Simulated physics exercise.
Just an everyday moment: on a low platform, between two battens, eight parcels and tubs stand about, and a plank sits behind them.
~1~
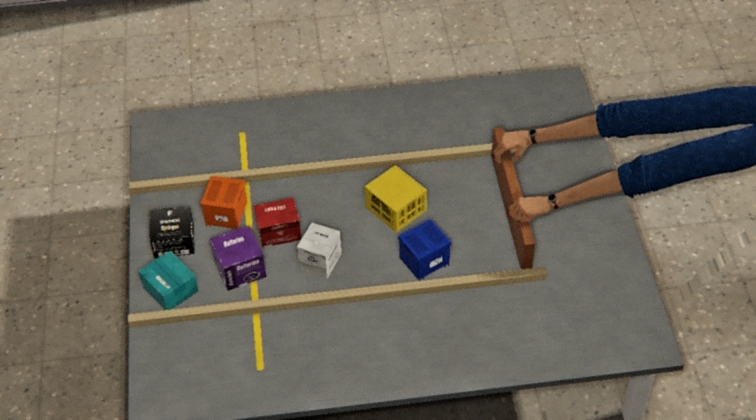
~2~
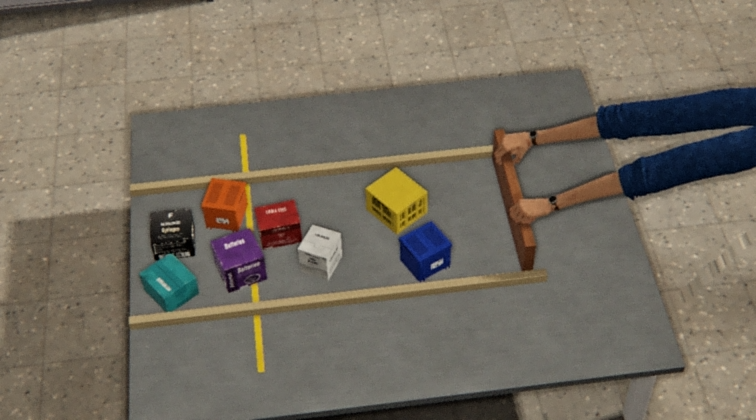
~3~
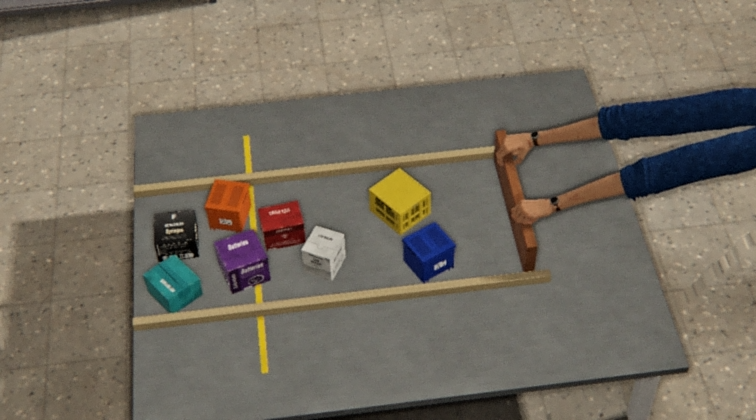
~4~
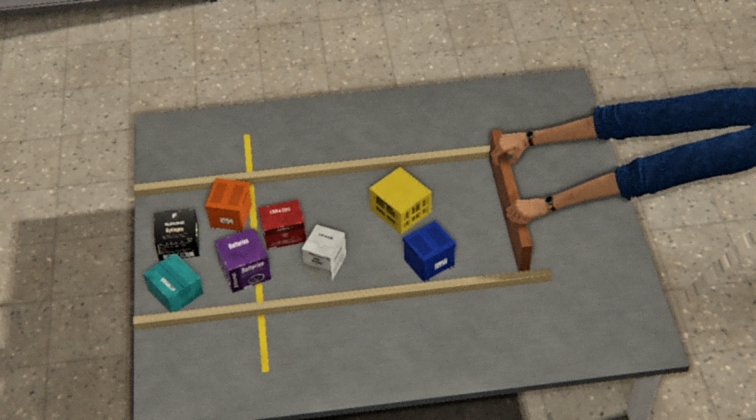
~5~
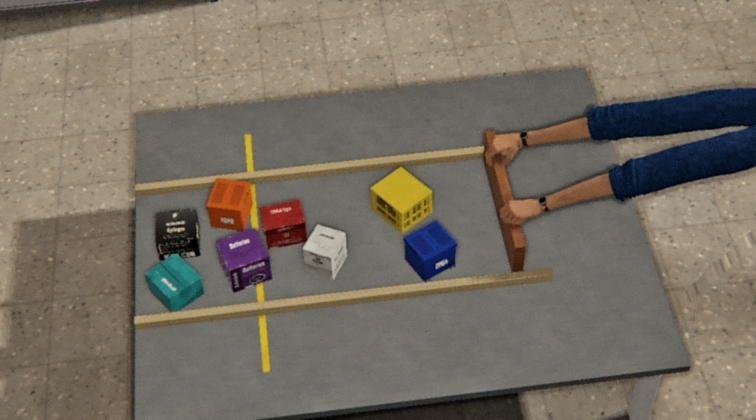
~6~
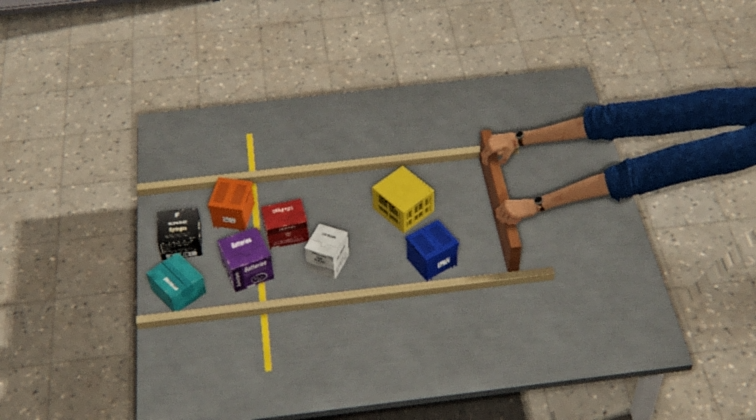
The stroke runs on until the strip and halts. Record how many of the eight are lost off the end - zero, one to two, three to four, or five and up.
Lost off the end: One to two.
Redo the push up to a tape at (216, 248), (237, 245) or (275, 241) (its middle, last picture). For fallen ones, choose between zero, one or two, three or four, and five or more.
Taking the places in the order asked: Either three or four, then 1 or 2, then none.
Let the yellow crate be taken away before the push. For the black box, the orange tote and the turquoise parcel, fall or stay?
Well, the black box is safe, the orange tote is safe, and last of the three, the turquoise parcel drops down.
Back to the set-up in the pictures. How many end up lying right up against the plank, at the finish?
Contact count: 2.
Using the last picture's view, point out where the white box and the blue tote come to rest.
In the last picture they sit at about (204, 276) and about (240, 267).
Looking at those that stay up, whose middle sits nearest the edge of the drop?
It's the black box.
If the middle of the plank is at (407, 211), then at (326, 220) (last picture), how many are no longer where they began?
In order, the tallies are 2 and 5.
Early on, none off yet; turquoise parcel at rest near (176, 283); black box at rest near (180, 234); orange tote at rest near (232, 205).
A while later, none off yet; turquoise parcel travelled a little near (166, 284); black box at rest near (180, 234); orange tote moving near (231, 204).
Finally, the number that fall off is one or two; lost, turquoise parcel.
